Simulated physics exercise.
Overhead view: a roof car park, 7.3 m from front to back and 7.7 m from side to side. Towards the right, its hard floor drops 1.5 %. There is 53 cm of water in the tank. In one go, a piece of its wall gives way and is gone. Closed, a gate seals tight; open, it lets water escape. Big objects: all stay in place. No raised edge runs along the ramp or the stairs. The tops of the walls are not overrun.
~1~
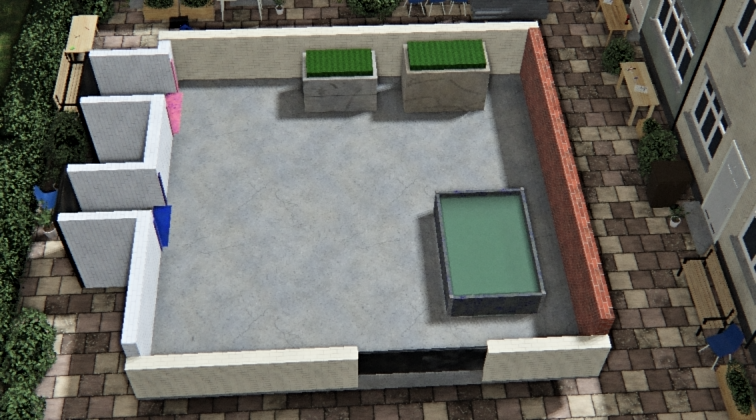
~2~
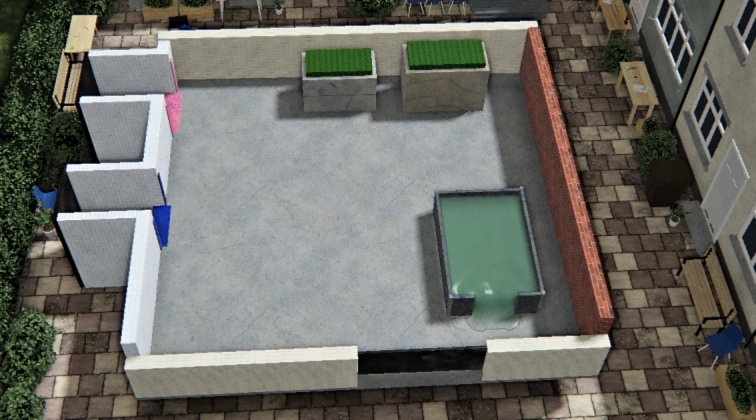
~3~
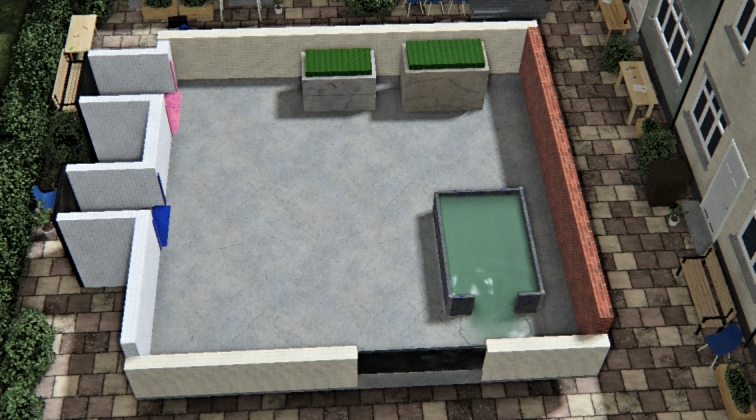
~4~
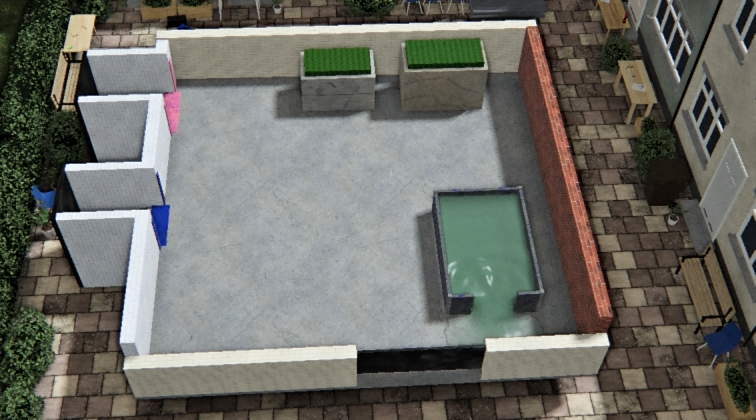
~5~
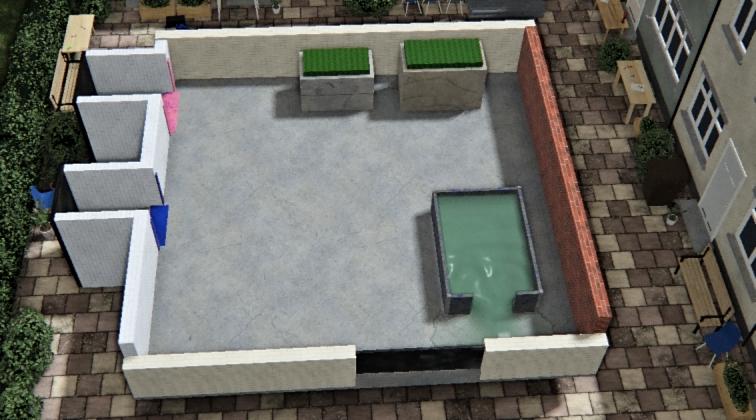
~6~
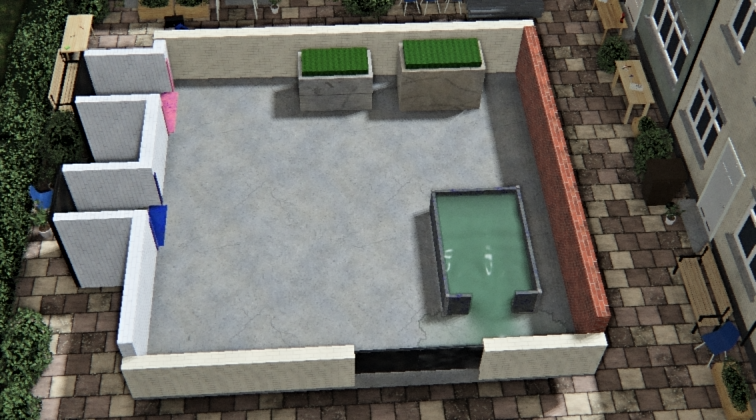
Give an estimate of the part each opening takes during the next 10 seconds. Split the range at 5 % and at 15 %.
The gateway gets not even 5 % of the water. The stair shaft (marked pink) gets not even 5 % of the water. The basement ramp (marked blue) gets not even 5 % of the water.
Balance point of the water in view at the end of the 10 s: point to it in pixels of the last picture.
Around (414, 217).
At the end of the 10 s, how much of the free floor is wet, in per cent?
Some 85 per cent of it.
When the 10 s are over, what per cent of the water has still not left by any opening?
Roughly 100 percent.
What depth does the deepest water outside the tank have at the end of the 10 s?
Peak depth: Approx. 14 cm.
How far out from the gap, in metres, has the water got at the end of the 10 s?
About 7.8 m.
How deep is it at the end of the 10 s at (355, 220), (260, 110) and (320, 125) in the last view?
1, 2 and 3 cm.
A moment later water covers 5 % of the floor and is deepest (42 cm) near (577, 356); gone so far, the gateway 0 %, the stair shaft (marked pink) 0 %, the basement ramp (marked blue) 0 %.
Soon after water covers 15 % of the floor and is deepest (39 cm) near (577, 356); gone so far, the gateway 0 %, the stair shaft (marked pink) 0 %, the basement ramp (marked blue) 0 %.
Next water covers 35 % of the floor and is deepest (28 cm) near (577, 356); gone so far, the gateway 0 %, the stair shaft (marked pink) 0 %, the basement ramp (marked blue) 0 %.
Later on water covers 60 % of the floor and is deepest (21 cm) near (577, 356); gone so far, the gateway 0 %, the stair shaft (marked pink) 0 %, the basement ramp (marked blue) 0 %.
At the end water covers 85 % of the floor and is deepest (14 cm) near (577, 356); gone so far, the gateway 0 %, the stair shaft (marked pink) 0 %, the basement ramp (marked blue) 1 %.
